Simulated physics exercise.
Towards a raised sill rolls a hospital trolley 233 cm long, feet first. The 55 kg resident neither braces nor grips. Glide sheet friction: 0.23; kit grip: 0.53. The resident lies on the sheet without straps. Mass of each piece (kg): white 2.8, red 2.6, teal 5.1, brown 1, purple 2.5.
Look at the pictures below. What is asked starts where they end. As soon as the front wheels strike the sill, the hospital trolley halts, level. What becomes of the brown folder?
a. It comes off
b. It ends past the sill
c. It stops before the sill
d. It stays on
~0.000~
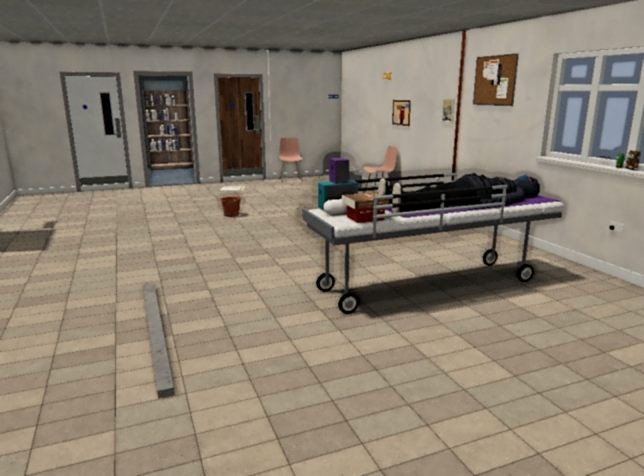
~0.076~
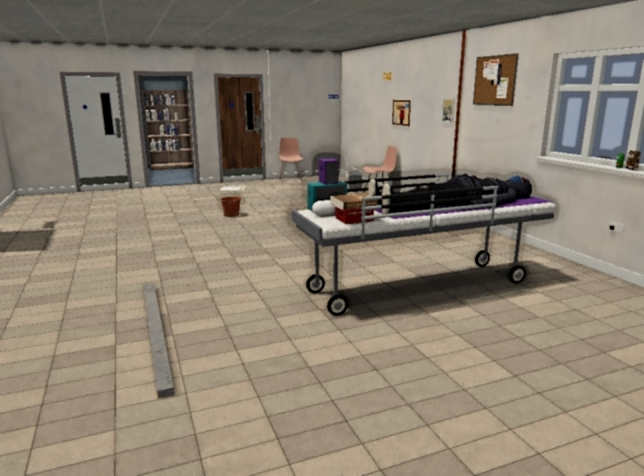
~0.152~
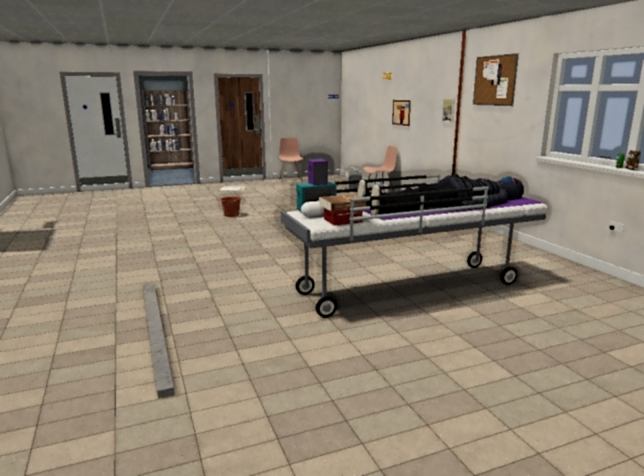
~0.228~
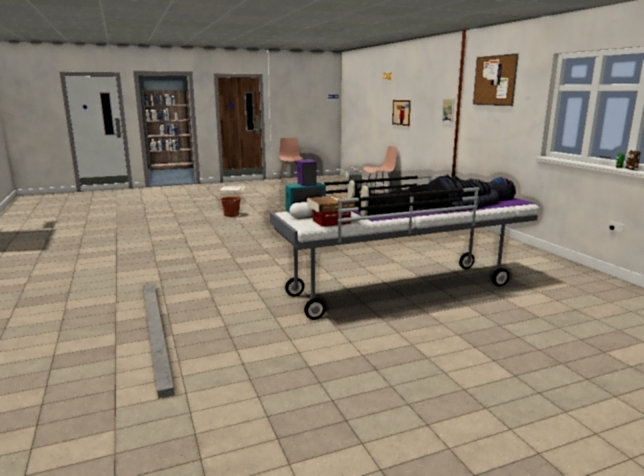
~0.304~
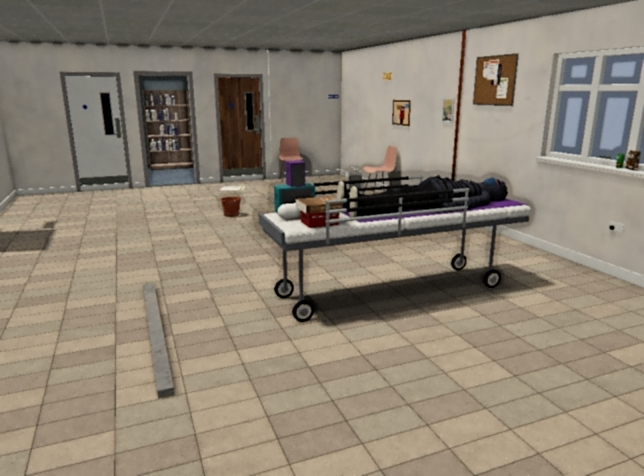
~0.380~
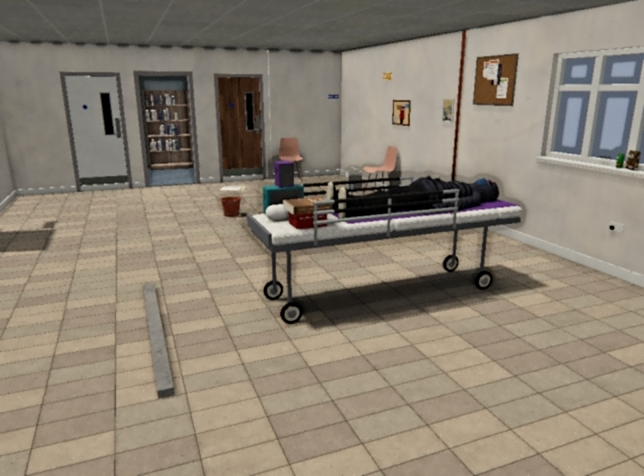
d.
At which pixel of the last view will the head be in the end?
Somewhere near (366, 203) in the last picture.
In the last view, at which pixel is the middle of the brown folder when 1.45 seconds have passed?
You'd see it close to (162, 219) then.
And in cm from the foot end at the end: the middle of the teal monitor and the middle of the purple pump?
The teal monitor ends 10 cm short and the purple pump ends 10 cm short.
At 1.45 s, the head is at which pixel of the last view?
I'd put it around pixel (369, 203).
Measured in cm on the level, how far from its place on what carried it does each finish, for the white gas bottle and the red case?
Lab note: White gas bottle close to 15, red case close to 20.
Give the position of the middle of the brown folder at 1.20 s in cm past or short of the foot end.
Short of it, by close to 20 cm.
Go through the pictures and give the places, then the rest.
Brown folder (365, 200), purple pump (339, 171); 137 cm from contact, in the first frame.
Brown folder (354, 201), purple pump (329, 171); 127 cm from contact, in the second frame.
Brown folder (343, 202), purple pump (318, 172); 117 cm from contact, in the third frame.
Brown folder (331, 203), purple pump (307, 173); 107 cm from contact, in the fourth frame.
Brown folder (319, 205), purple pump (296, 173); 97 cm from contact, in the fifth frame.
Brown folder (307, 206), purple pump (284, 174); 87 cm from contact. Speed about 1.3 m/s, in the sixth frame.
The jolt is at 1.05 s.
After 1.20 s the brown folder is 21 cm short of the foot end, tilted 0°, near (169, 218) in the last picture's view; the purple pump 16 cm short of the foot end, tilted 0°.
After 1.45 s the brown folder is 16 cm short of the foot end, tilted 0°, near (162, 219) in the last picture's view; the purple pump 11 cm short of the foot end, tilted 0°.
After 1.75 s the brown folder is 15 cm short of the foot end, tilted 0°, near (159, 219) in the last picture's view; the purple pump 10 cm short of the foot end, tilted 0°.
At rest, 1.9 s, white gas bottle stays on; red case stays on; teal monitor stays on; brown folder stays on; purple pump stays on; left ankle stops short of the foot end.
